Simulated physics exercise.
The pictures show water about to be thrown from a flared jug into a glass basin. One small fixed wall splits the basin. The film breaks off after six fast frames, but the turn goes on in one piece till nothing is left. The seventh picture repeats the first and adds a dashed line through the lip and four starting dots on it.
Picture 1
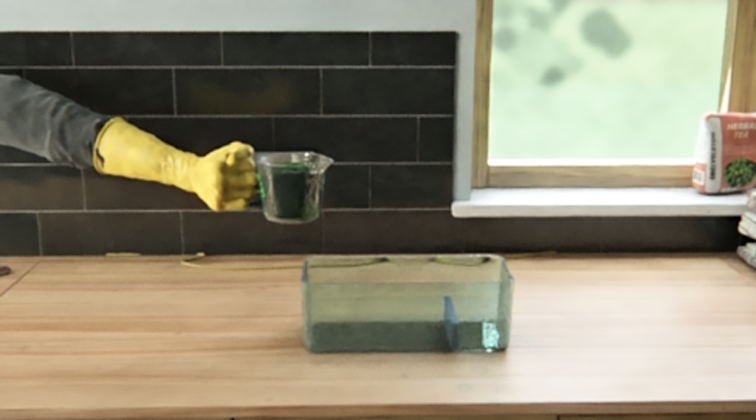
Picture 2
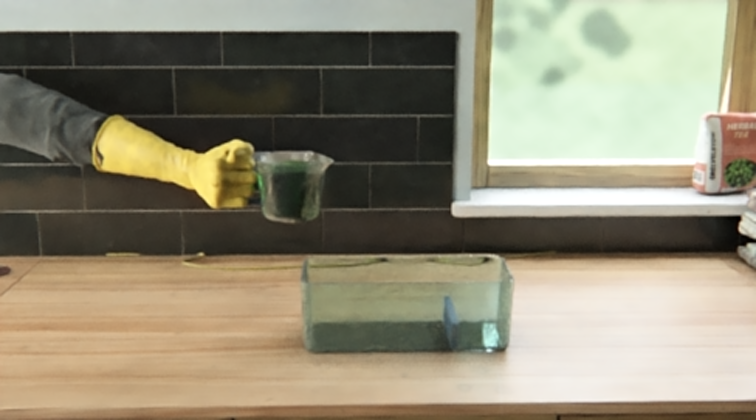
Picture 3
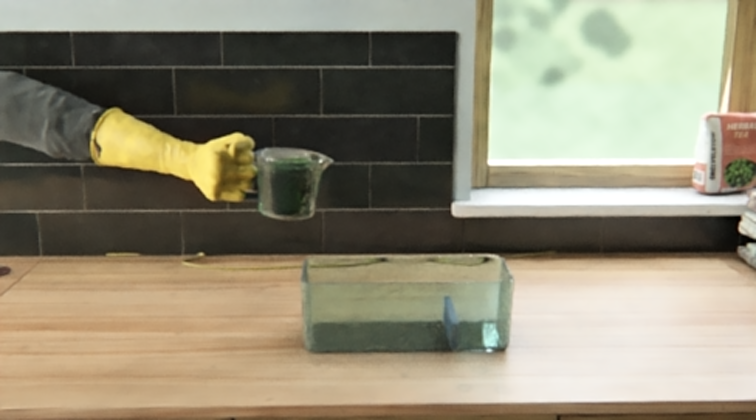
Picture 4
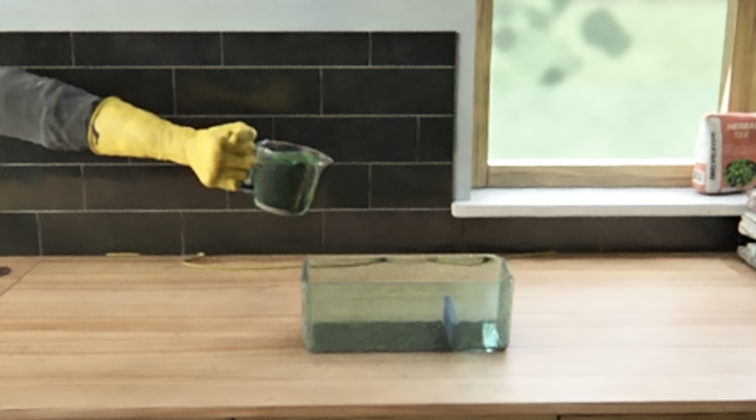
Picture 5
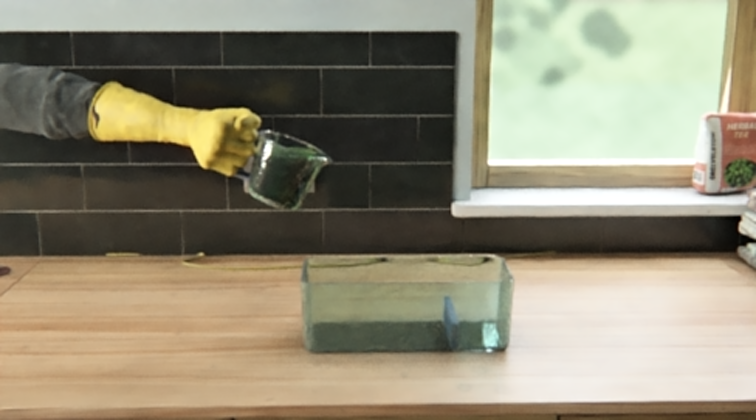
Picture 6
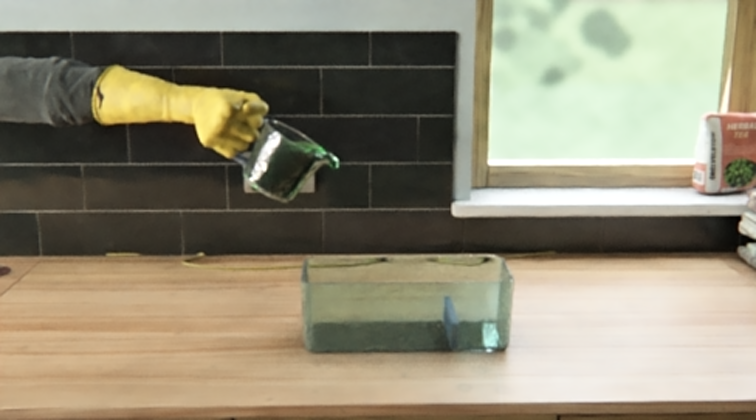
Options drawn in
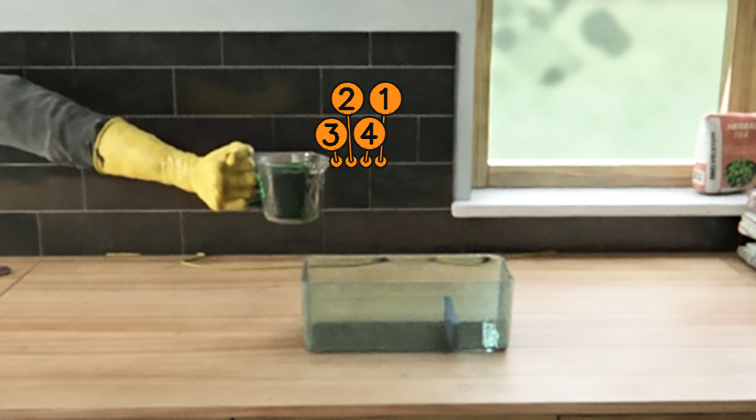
A yellow-gloved hand holds a glass jug, then tilts it right until water reaches over its lip.
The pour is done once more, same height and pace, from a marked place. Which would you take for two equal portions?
Place 1 does it best.
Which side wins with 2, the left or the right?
More ends on the left.
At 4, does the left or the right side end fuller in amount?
More ends on the left.
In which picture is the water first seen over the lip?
Picture 6.
On the marked copy, 1 at (380, 161); 2 at (351, 161); 3 at (336, 161); 4 at (365, 161).
With 1, about 50 % ends left of the wall and 46 % right of it; 3 % is lost outside.
With 2, about 89 % ends left of the wall and 7 % right of it; 4 % is lost outside.
With 3, about 89 % ends left of the wall and 8 % right of it; 3 % is lost outside.
With 4, about 87 % ends left of the wall and 9 % right of it; 4 % is lost outside.
